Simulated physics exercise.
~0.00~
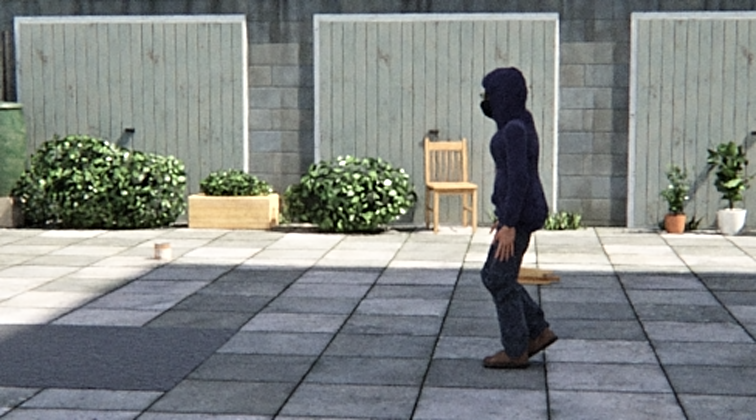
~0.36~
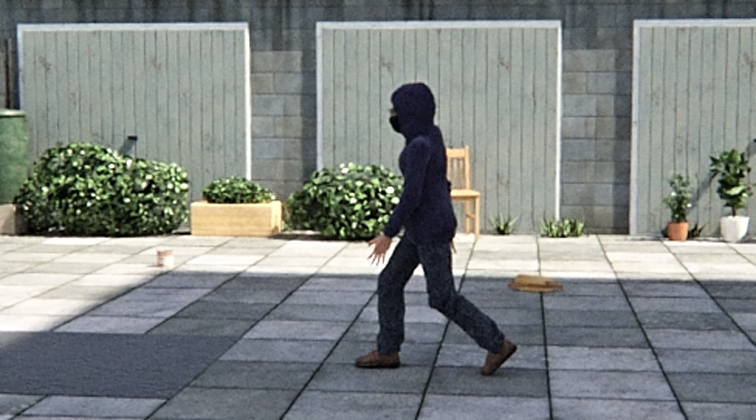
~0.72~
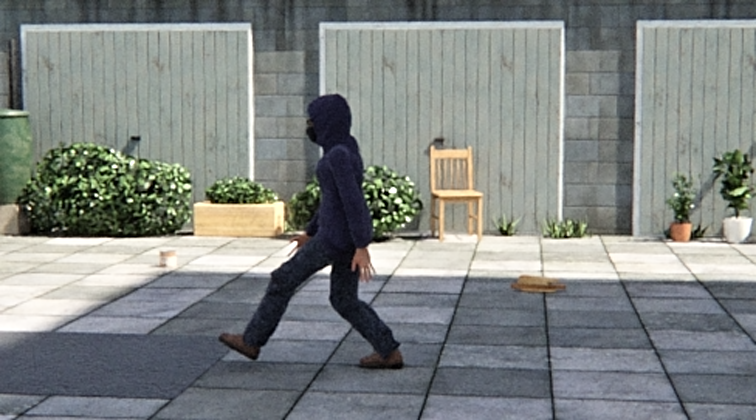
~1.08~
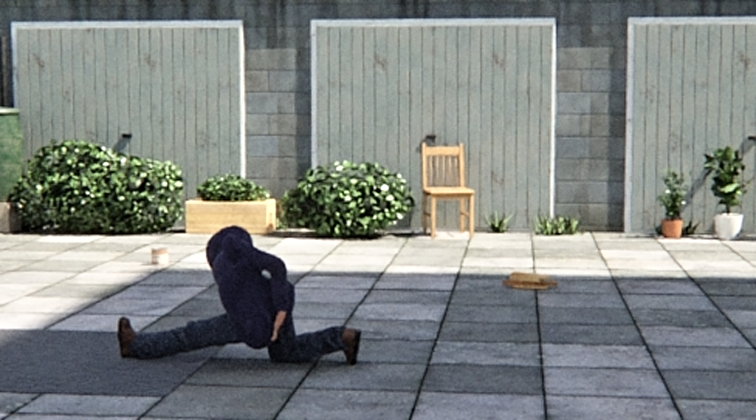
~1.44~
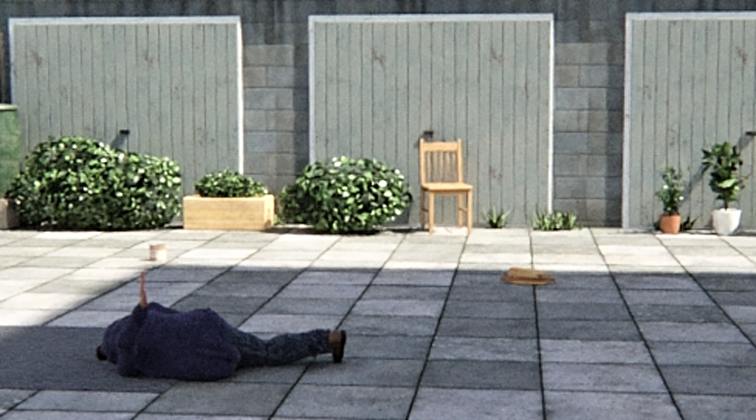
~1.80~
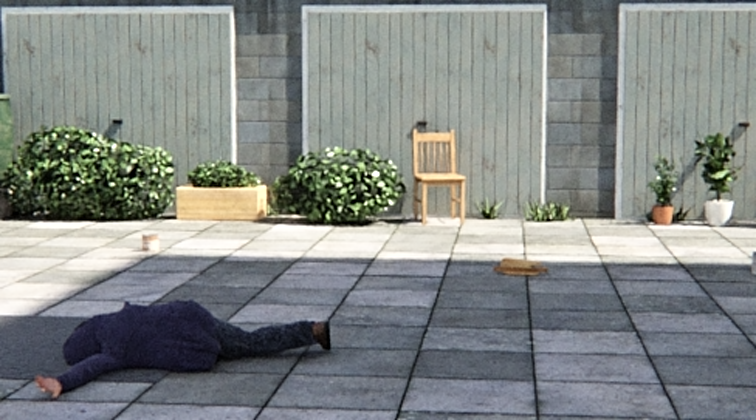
Hooded, masked person striding left across a paved yard, dropping low and collapsing face down, head and chest over a dark mat.
